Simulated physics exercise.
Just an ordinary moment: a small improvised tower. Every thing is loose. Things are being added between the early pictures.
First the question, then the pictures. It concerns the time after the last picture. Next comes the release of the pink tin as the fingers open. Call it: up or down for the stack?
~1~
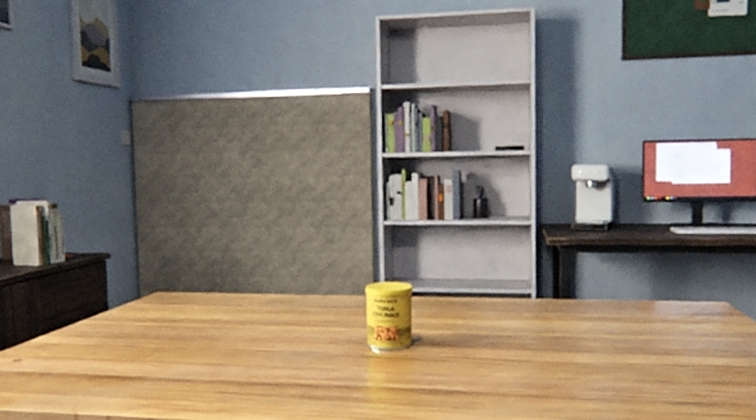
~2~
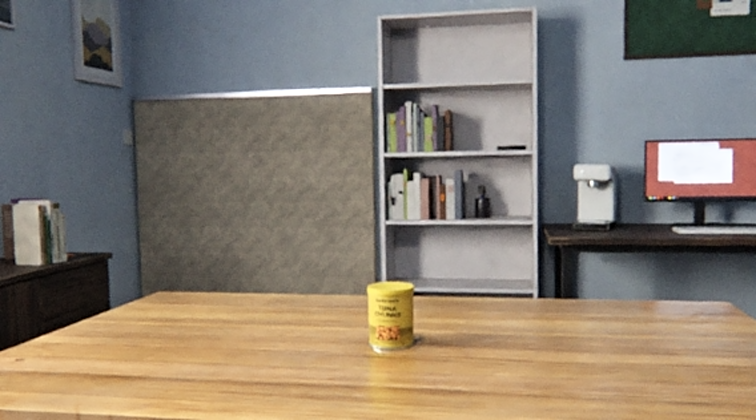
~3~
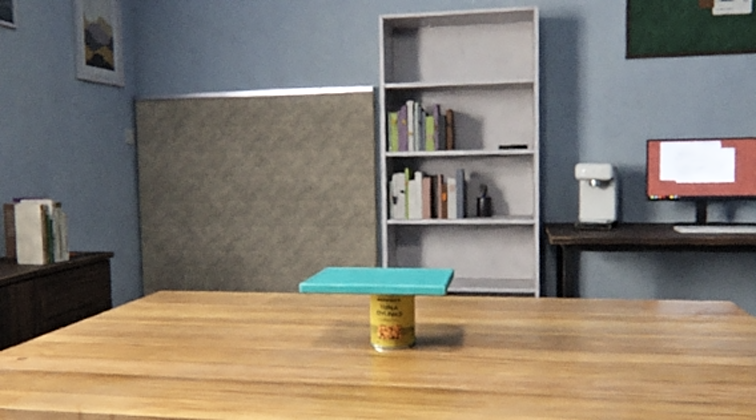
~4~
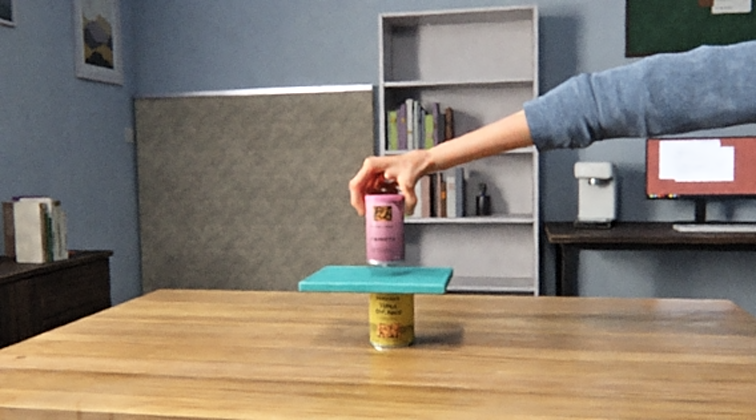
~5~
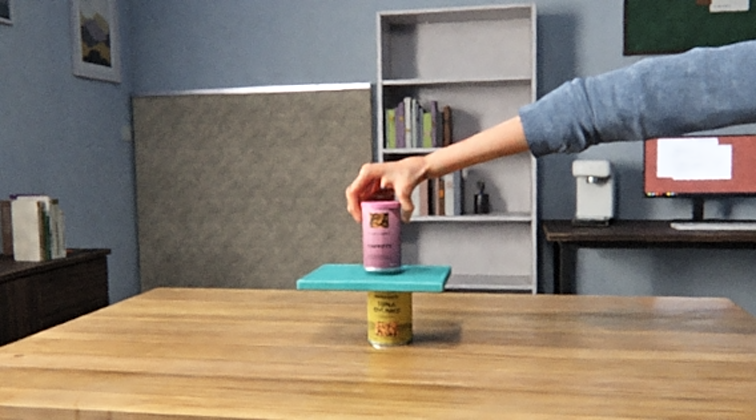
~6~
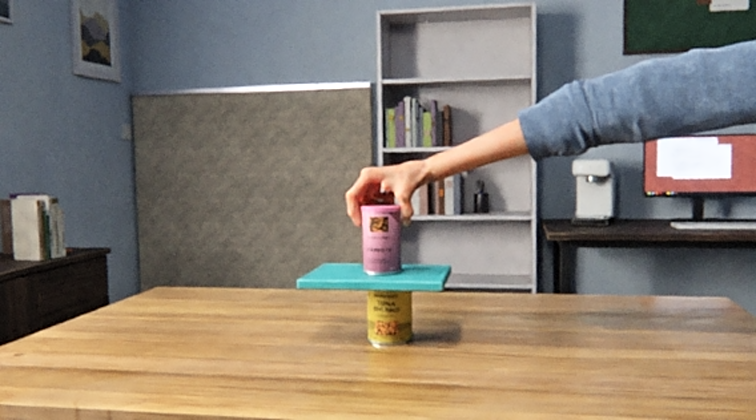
Up - it stays standing.
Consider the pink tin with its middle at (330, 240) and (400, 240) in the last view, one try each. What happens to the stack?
First, it gives way; second, it stays up.
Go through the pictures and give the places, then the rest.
In the first picture, the last thing is not in view yet; yellow tin (389, 315).
In the second picture, the last thing is not in view yet; yellow tin (391, 315).
In the third picture, the last thing is not in view yet; yellow tin (393, 314).
The fourth picture shows on its way; pink tin (385, 228); yellow tin (392, 313).
The fifth picture shows on its way; pink tin (382, 235); yellow tin (390, 311).
The sixth picture shows set down, still held; pink tin (382, 239); yellow tin (390, 310).
Then, 0.30 s past the last view, nothing moves.
Then, 0.70 s past the last view, pink tin resting near (382, 240).
Finally, all 3 still in place. Final places as the last picture's camera would see them, pink tin near (382, 240). The stack holds.
